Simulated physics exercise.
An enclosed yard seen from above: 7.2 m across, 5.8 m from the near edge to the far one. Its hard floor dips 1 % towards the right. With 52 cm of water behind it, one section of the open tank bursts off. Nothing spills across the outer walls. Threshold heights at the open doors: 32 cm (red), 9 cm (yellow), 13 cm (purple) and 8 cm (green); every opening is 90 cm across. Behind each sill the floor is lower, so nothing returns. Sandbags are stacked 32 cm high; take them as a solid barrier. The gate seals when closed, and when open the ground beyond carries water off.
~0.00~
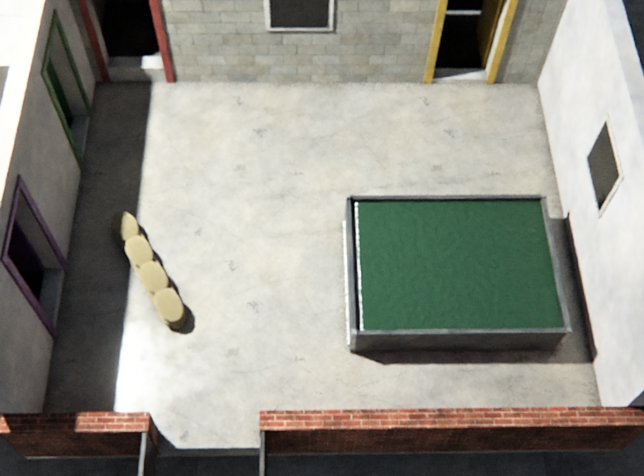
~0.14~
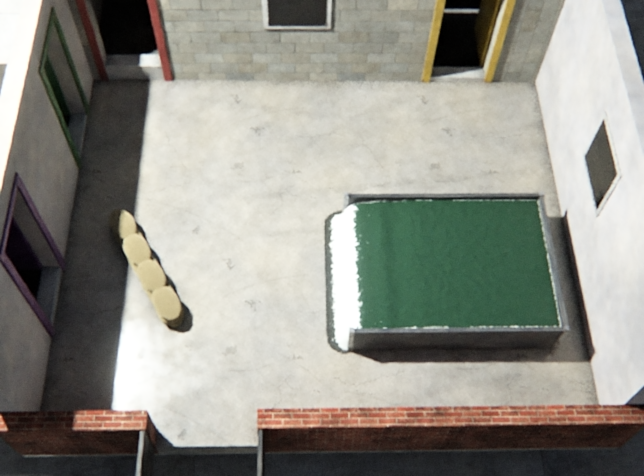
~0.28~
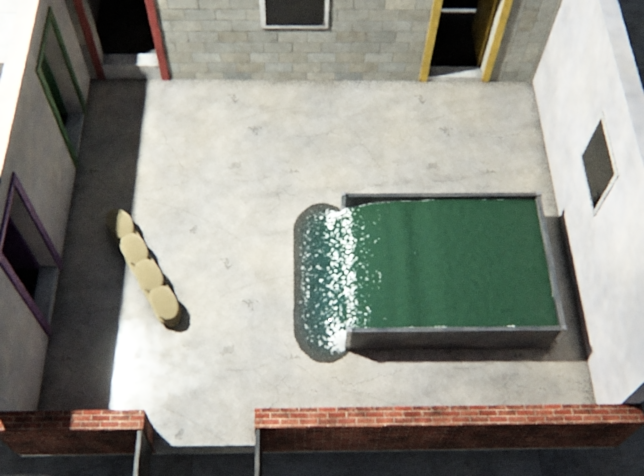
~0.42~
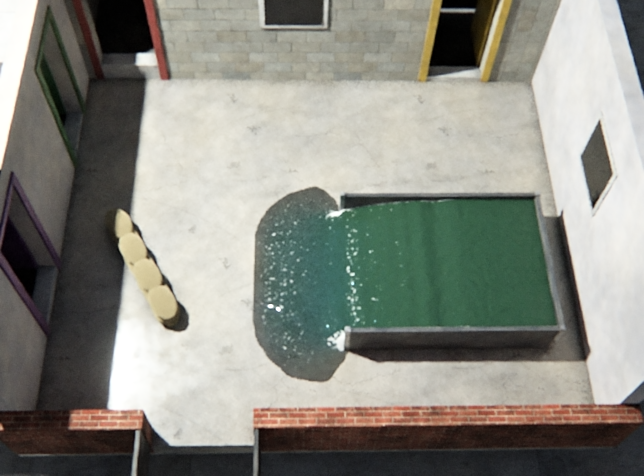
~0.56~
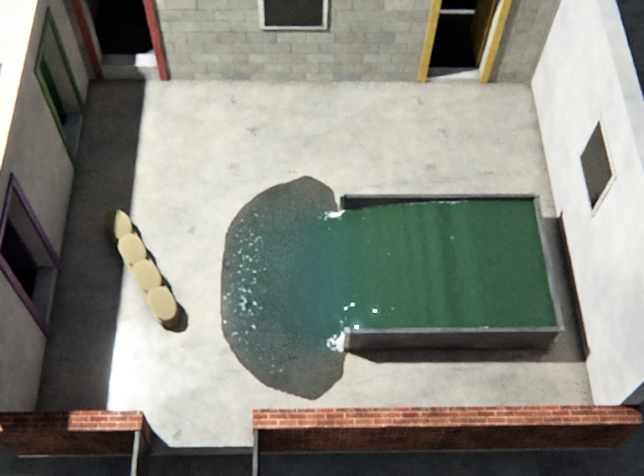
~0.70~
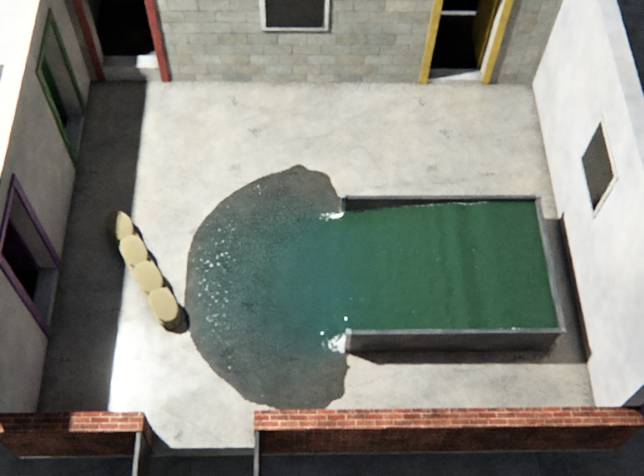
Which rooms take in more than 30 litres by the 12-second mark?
Within that time: At the red door it stays under the limit; at the yellow door it does not reach the limit; at the purple door it stays under the limit; at the green door it passes the limit.
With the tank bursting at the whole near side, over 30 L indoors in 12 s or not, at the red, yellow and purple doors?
Against that limit: Red below, yellow under, purple under.
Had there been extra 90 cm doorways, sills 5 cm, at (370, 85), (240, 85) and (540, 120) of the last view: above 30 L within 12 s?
In that order: Under, over, past it.
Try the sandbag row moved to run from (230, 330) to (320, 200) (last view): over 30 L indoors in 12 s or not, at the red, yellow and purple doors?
Against that limit: Red below, yellow under, purple under.
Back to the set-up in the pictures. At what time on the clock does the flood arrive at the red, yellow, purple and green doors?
Arrival: Red 2.8 s, yellow 5.5 s, purple 2.6 s, green 2.0 s.
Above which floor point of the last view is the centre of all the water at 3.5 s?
Around (263, 256).
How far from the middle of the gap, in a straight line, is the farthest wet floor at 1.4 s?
About 3.8 m.
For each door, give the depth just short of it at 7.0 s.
In cm: Red 12, yellow 3, purple 8, green 10.
After 1.4 s water covers 30 % of the floor and is deepest (28 cm) near (187, 312); red door not reached, yellow door not reached, purple door not reached, green door not reached.
After 2.2 s water covers 45 % of the floor and is deepest (32 cm) near (34, 430); red door not reached, yellow door not reached, purple door not reached, green door 12 cm at the sill, 0 L in.
After 3.5 s water covers 50 % of the floor and is deepest (32 cm) near (90, 88); red door 27 cm at the sill, 0 L in, yellow door not reached, purple door 8 cm at the sill, 0 L in, green door 16 cm at the sill, 31 L in.
After 7.0 s water covers 80 % of the floor and is deepest (12 cm) near (143, 124); red door 12 cm at the sill, 0 L in, yellow door 3 cm at the sill, 0 L in, purple door 8 cm at the sill, 0 L in, green door 10 cm at the sill, 131 L in.
After 12.0 s water covers 95 % of the floor and is deepest (14 cm) near (533, 135); red door 3 cm at the sill, 0 L in, yellow door 10 cm at the sill, 2 L in, purple door 3 cm at the sill, 0 L in, green door 3 cm at the sill, 135 L in.
